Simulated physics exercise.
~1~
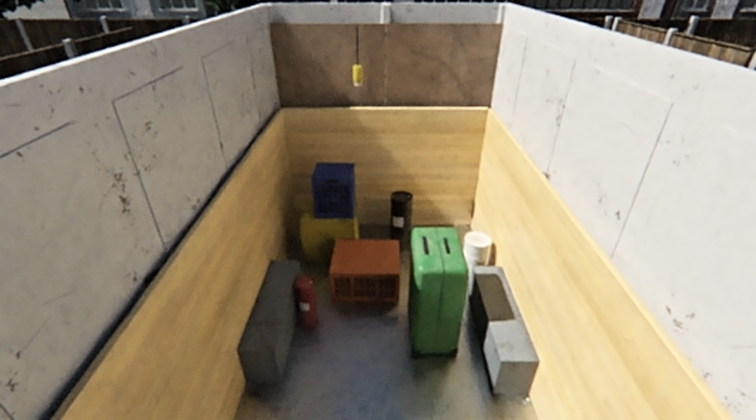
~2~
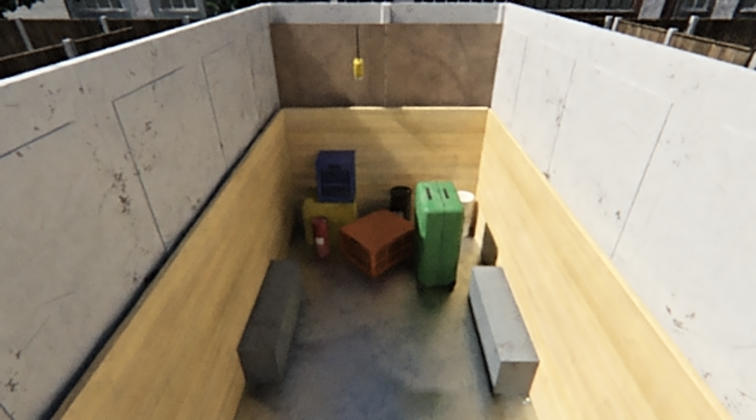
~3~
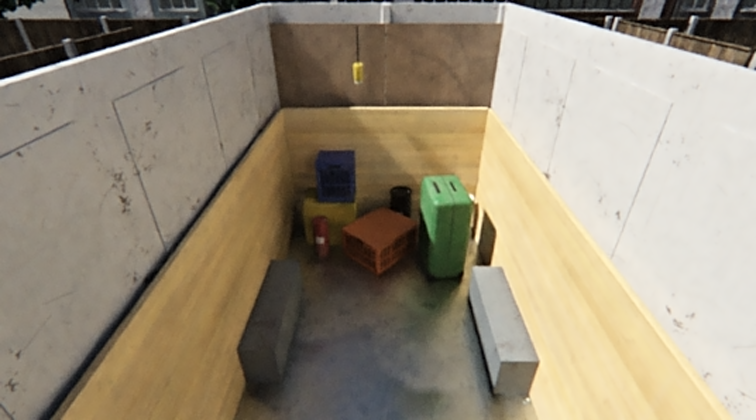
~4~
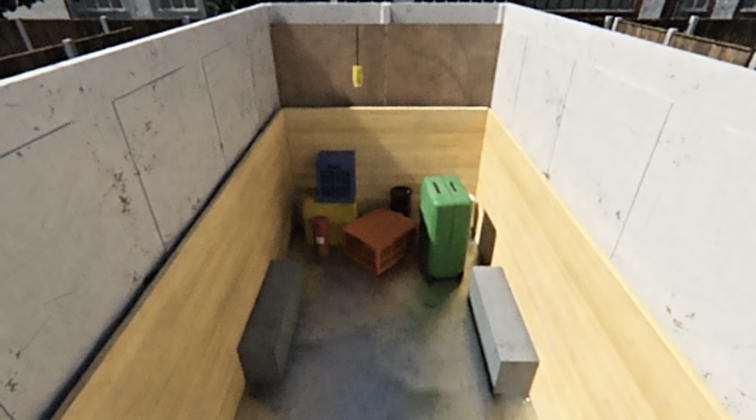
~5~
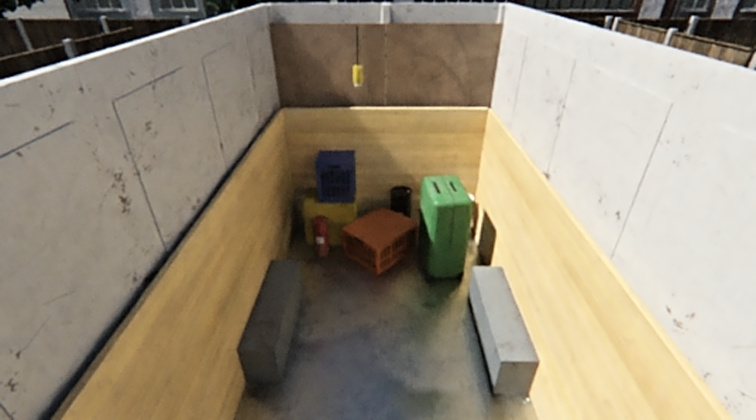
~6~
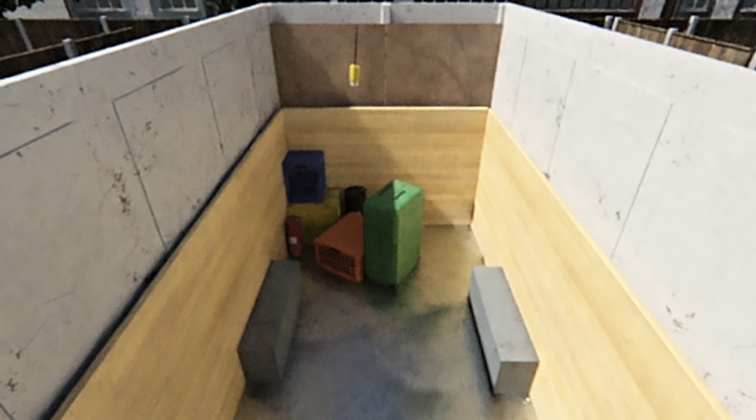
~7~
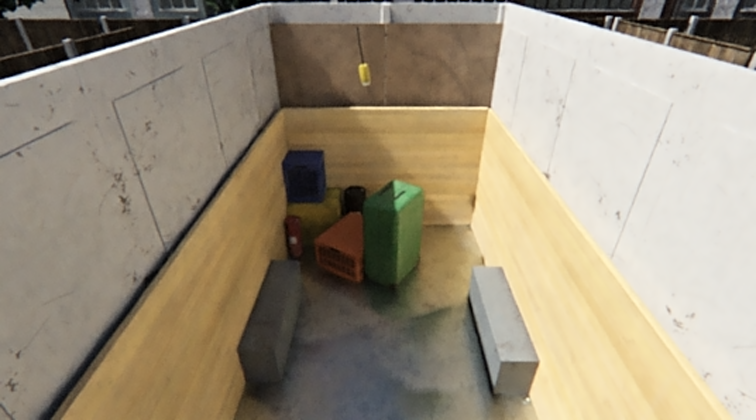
The load bay of a van, with pale wooden lower walls and a grey wheel box on each side, is seen from above, looking towards the far end. A blue chest sits on a yellow box at the back left, near a black canister, with an orange chest, a red canister, a tall green case and a white canister in front. First the load slides towards the far end, and the white canister slips out of sight. The load holds still, then shifts left together as the hanging yellow lamp swings. The green case and the visible canisters finish upright, clustered at the back left.
